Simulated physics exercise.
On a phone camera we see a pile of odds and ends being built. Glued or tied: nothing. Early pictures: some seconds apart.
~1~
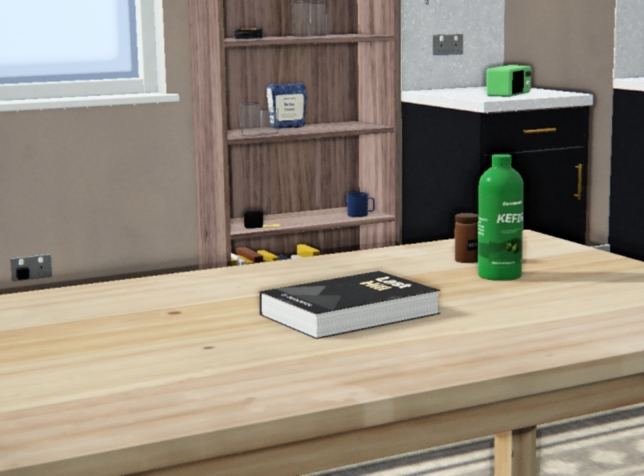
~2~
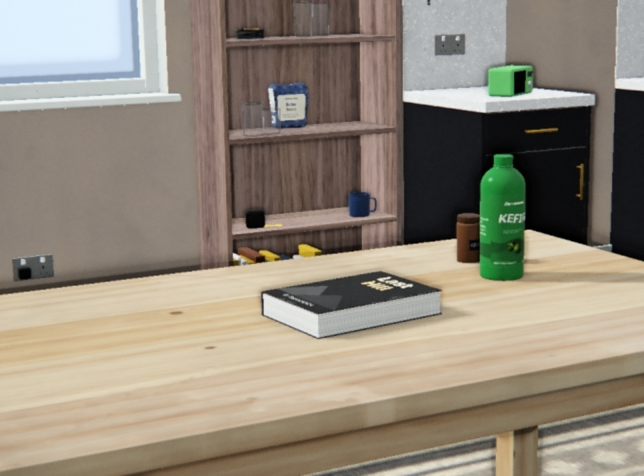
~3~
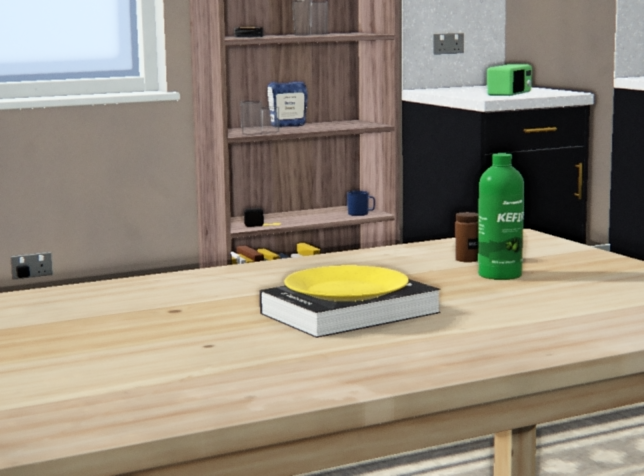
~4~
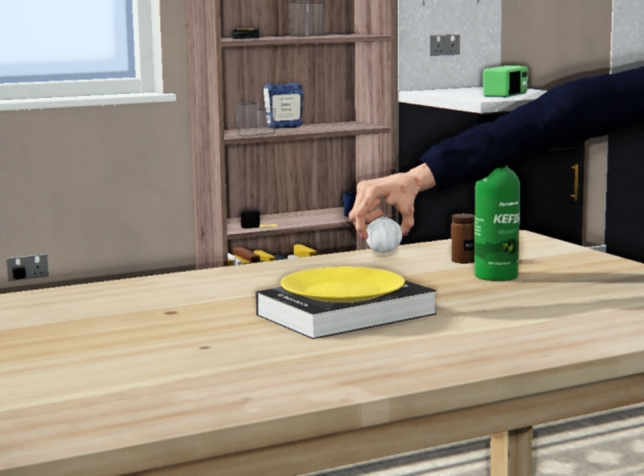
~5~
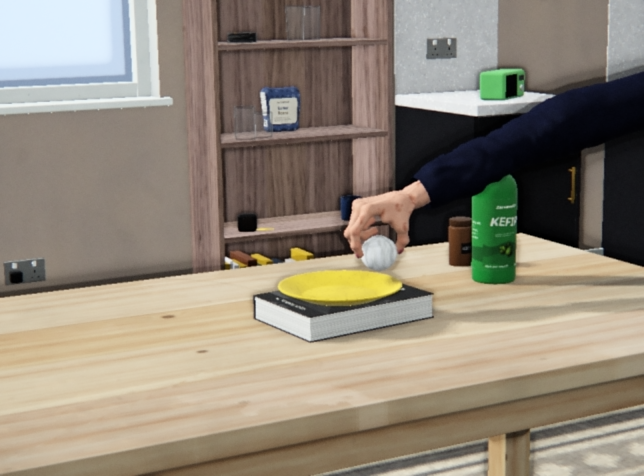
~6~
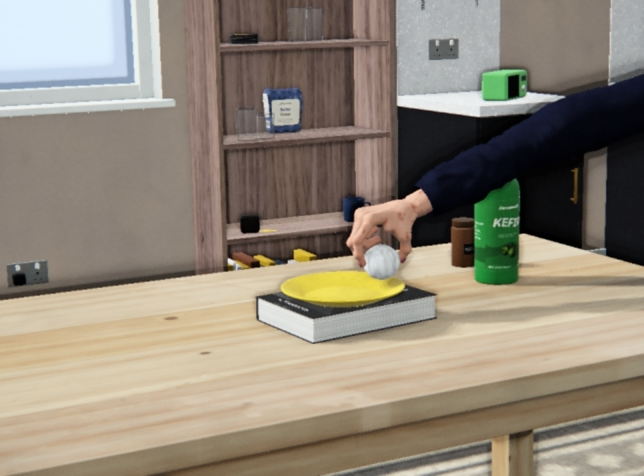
A yellow plate appears on the black book, then a hand lowers a white onion onto it.
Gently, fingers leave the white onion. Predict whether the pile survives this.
It survives and stands.
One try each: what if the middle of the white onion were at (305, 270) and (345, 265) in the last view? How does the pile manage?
Result 1: Pile stable; result 2: Pile stable.
Then, 0.20 s later than the last frame, all is still.
Then, 0.50 s later than the last frame, white onion resting near (382, 263).
When it is over, all 5 as before. End places, in pixels of the last picture, white onion near (382, 263). The pile holds.
